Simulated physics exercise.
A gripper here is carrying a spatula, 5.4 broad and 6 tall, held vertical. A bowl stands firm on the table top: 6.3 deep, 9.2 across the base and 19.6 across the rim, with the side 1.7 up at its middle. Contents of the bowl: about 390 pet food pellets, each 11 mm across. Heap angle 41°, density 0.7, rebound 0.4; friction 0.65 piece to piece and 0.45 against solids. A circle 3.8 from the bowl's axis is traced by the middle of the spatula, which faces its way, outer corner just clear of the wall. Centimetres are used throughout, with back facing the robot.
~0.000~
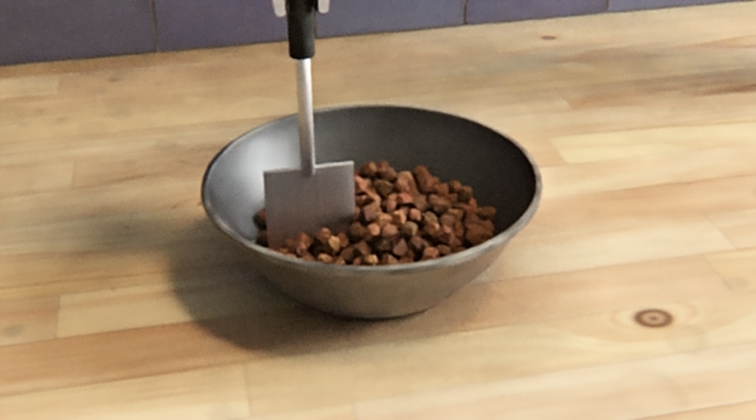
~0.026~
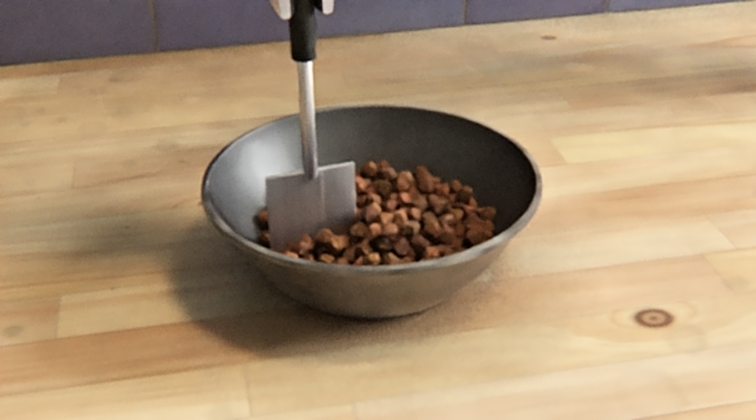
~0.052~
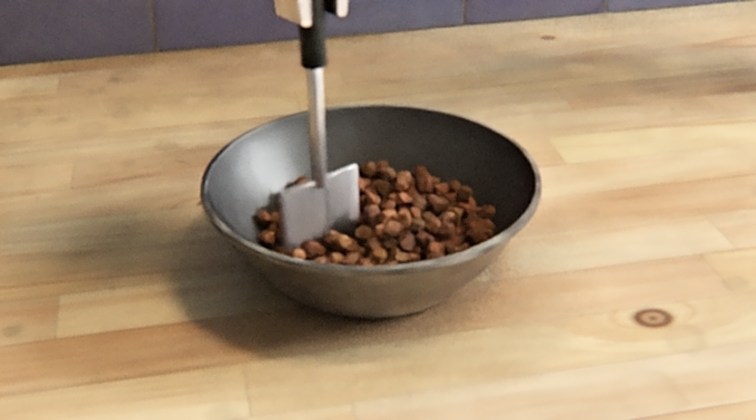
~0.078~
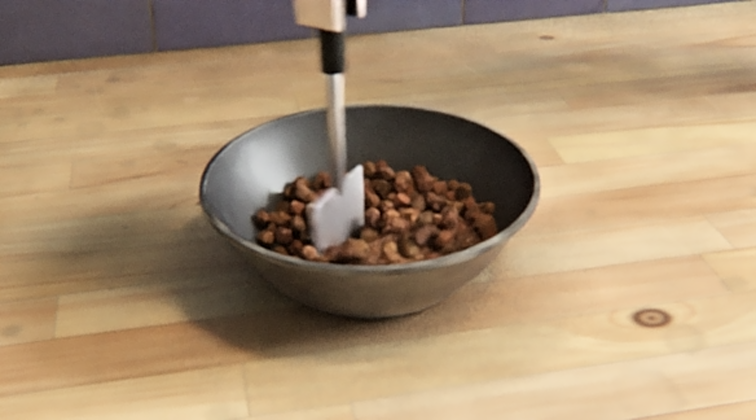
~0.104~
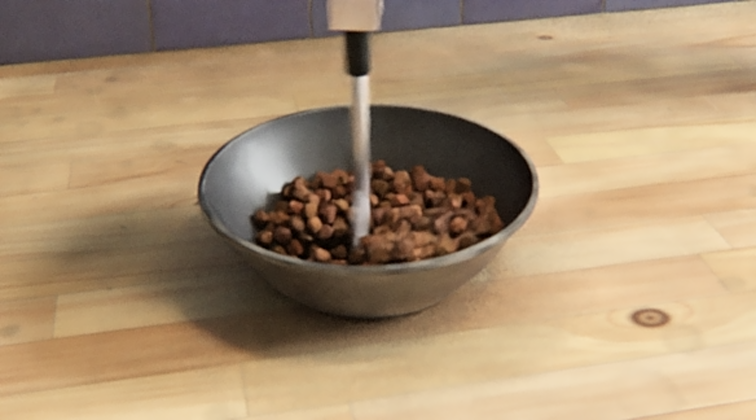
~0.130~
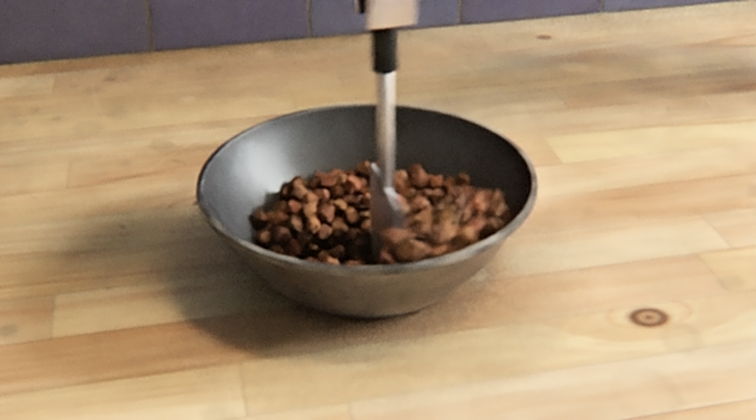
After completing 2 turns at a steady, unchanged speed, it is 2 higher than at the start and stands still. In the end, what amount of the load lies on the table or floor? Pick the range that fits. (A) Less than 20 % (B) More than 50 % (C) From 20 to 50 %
(C) From 20 to 50 %.
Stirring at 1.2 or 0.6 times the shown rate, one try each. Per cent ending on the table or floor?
I'd expect near 40 per cent, then near 10 per cent.
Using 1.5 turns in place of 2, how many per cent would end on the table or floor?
Roughly 30 per cent.
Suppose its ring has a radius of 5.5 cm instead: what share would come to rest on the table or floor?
Then about 5 per cent.
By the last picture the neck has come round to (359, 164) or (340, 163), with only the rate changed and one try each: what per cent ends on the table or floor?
About 20 and 10 %.
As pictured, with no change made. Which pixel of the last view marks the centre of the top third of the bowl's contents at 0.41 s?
Roughly at (261, 191).
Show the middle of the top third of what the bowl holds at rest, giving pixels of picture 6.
Around (342, 233).
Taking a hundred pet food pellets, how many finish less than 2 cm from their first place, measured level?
Near 5 per cent of the pieces.
After 0.41 s, 338° round, highest piece 9 above the table; 312 in the bowl, 55 on the table or floor, 23 in flight or on the tool.
After 0.69 s, 221° round, highest piece 8 above the table; 292 in the bowl, 97 on the table or floor, 1 in flight or on the tool.
After 1.03 s, 0° round, highest piece 7 above the table; 289 in the bowl, 101 on the table or floor.
After 1.73 s, 0° round, highest piece 7 above the table; 289 in the bowl, 101 on the table or floor.
In the end, 289 in the bowl, 101 on the table or floor. That is 26 % on the table or floor.
